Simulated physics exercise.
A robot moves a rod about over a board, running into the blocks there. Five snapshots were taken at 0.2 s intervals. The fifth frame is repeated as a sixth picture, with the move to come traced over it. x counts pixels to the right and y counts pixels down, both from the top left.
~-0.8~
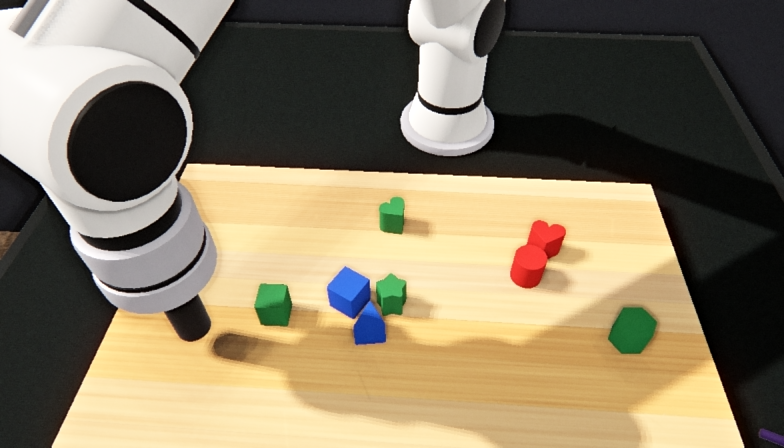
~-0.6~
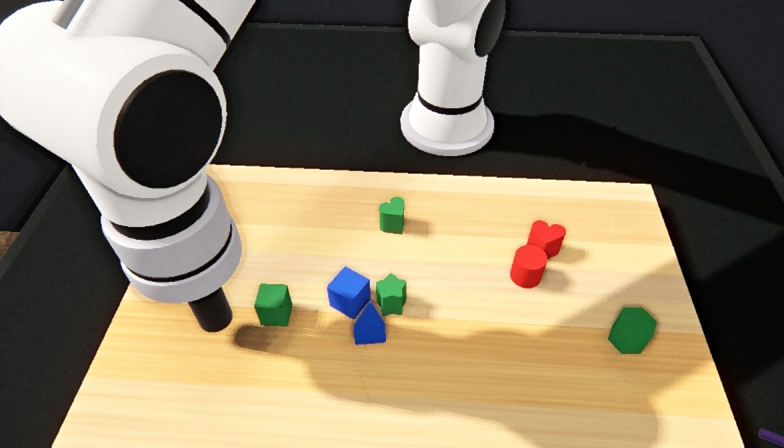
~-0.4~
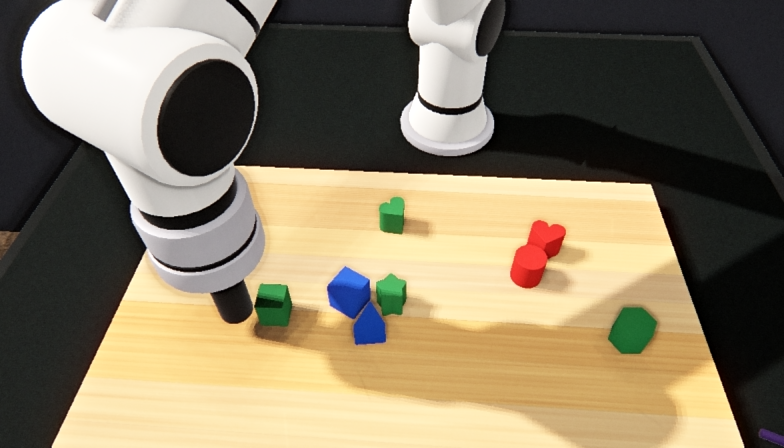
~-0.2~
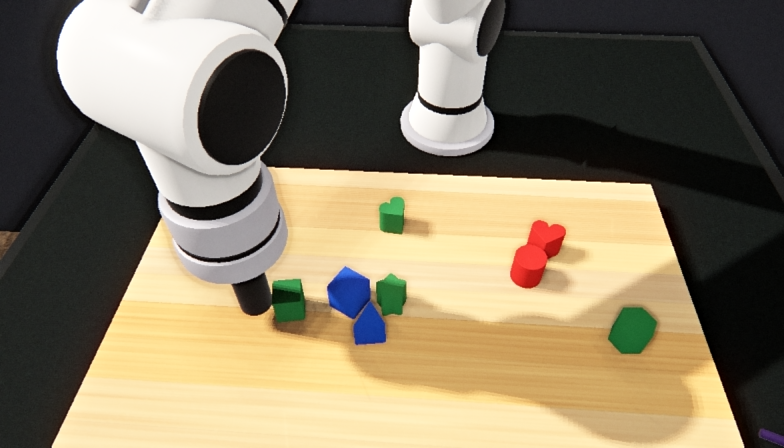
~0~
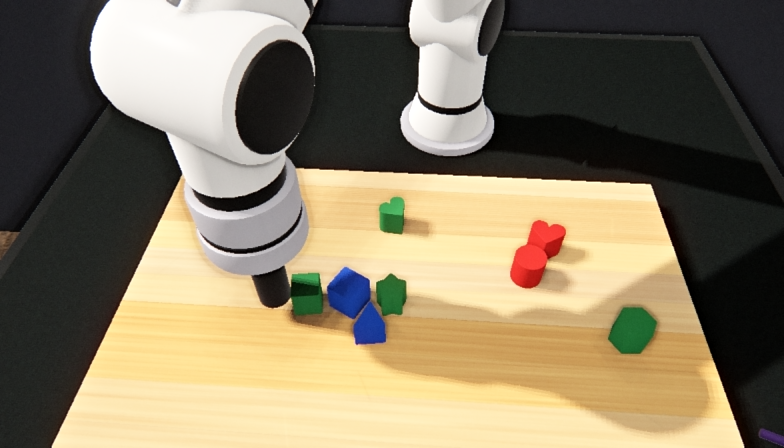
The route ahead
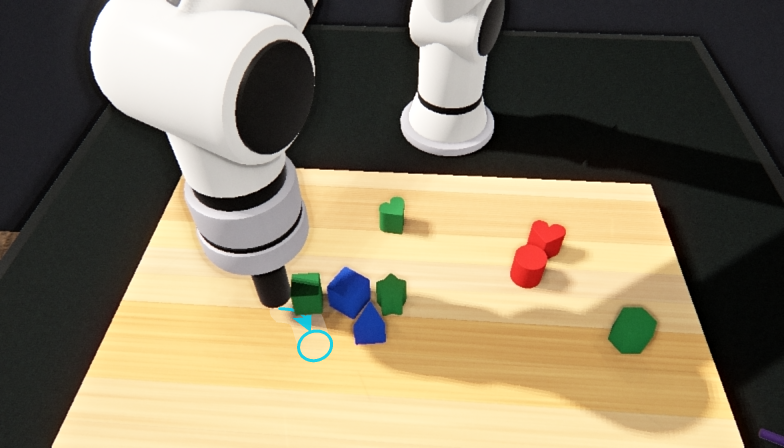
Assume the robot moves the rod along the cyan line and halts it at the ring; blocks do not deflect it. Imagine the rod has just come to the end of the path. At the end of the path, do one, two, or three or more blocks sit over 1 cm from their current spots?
The way I see it, the answer is two.
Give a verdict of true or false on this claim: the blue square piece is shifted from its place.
It is true.
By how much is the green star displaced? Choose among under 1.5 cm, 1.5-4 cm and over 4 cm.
The green star ends up very close, under 1.5 cm away.
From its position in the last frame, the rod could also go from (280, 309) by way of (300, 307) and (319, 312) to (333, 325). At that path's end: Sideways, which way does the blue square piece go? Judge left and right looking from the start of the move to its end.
It's pushed left.
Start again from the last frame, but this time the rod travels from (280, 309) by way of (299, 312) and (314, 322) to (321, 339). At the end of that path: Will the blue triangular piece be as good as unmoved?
Yes, I think so.
Path on the board, from (280, 309) over (299, 312) and (309, 327) to (315, 346).
What follows on the original path. Halfway along, rod (303, 306); green square piece (331, 290), turned 20° anticlockwise; blue square piece (366, 281), turned 20° anticlockwise; green star (397, 286), turned 15° clockwise.
At the end, rod (312, 333); green square piece (332, 292), turned 25° anticlockwise; blue square piece (367, 281), turned 25° anticlockwise; blue triangular piece in place; green star (397, 286), turned 15° clockwise.
